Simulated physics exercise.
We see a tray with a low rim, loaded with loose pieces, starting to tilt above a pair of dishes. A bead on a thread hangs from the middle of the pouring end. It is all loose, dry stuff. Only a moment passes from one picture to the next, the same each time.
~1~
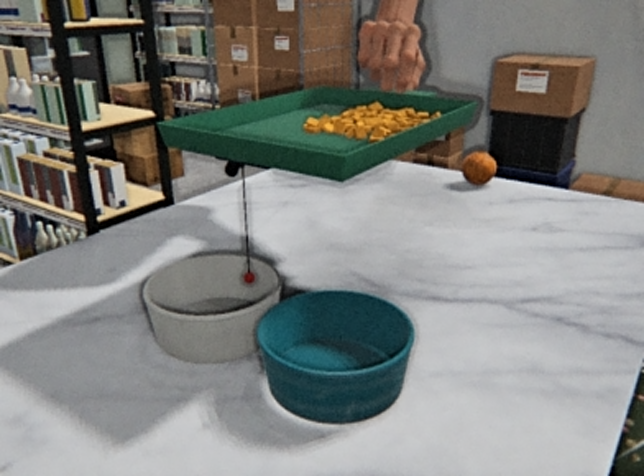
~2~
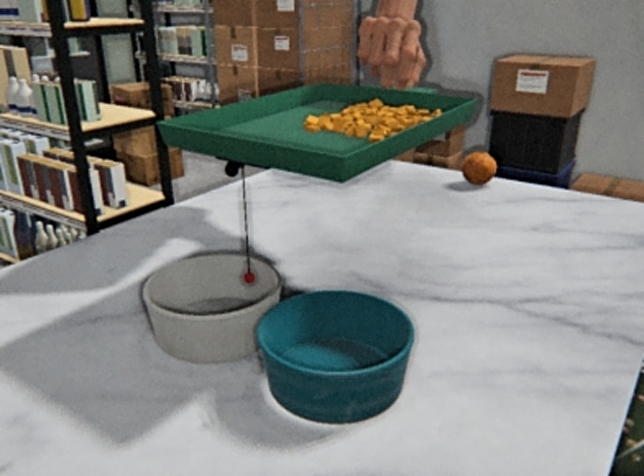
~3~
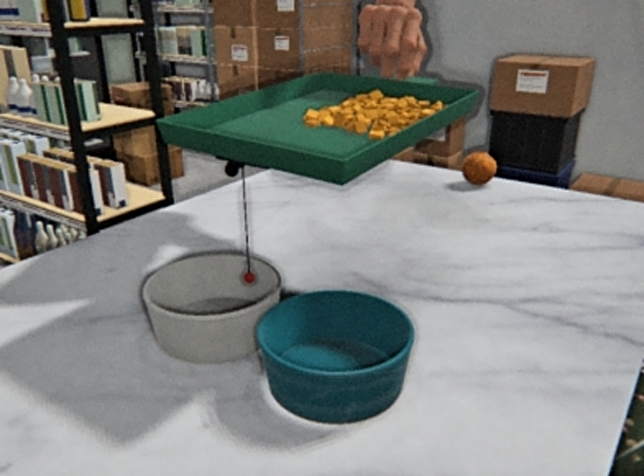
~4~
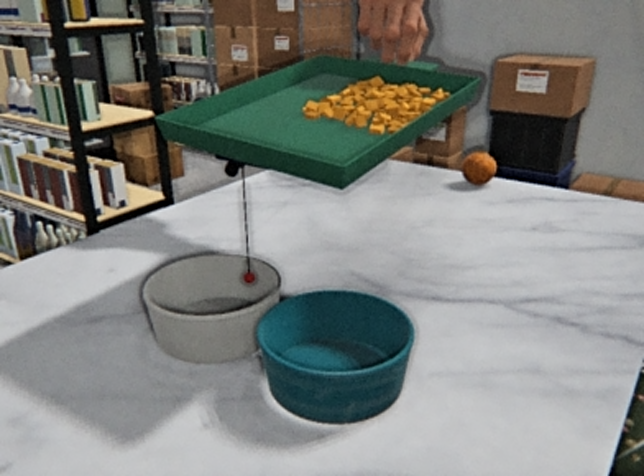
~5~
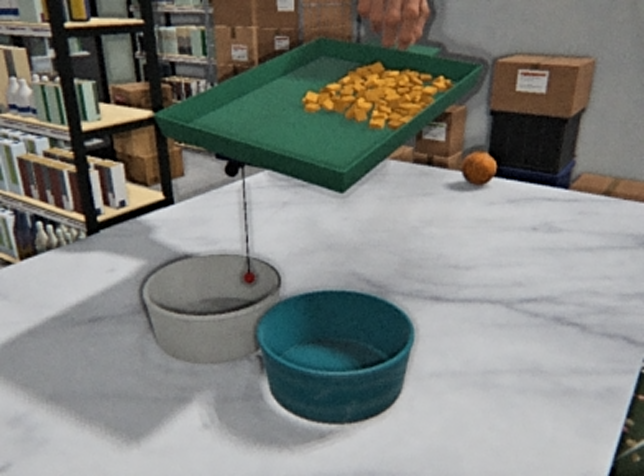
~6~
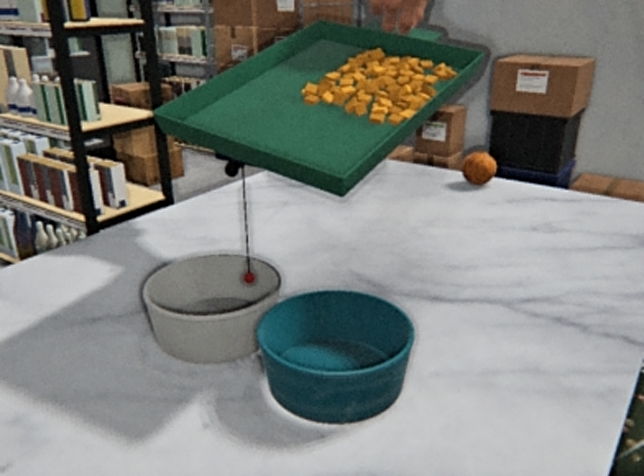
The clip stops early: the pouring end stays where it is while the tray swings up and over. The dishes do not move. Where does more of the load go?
More goes to the right-hand dish.
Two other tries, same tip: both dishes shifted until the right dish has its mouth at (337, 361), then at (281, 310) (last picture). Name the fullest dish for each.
In turn: The dish on the right; the right one.
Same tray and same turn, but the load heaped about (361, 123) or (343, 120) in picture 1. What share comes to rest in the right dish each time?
About 100 and 90 per cent.
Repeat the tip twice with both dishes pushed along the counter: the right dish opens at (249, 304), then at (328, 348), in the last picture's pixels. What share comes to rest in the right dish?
Near 30 % and 90 %.
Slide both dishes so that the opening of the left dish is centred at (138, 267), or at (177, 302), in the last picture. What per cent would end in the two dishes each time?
In turn 20 and 80 in a hundred.
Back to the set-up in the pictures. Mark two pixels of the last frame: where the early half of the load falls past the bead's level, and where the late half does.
Around (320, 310) and then (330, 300).
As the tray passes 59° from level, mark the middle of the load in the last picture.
At about (342, 144).
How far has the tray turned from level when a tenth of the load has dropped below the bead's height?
Around 80° of tilt.
Just after the last frame, tray tipped steeply; every one on the tray.
A moment on, tray tipped right over; roughly half on the tray; roughly a third in the right dish; just a few outside both; just a few in the air.
Further on, tray tipped past a quarter turn; almost all in the right dish; just a few outside both.
When it is over, tray tipped past a quarter turn; almost all in the right dish; not one in the left dish; just a few outside both.
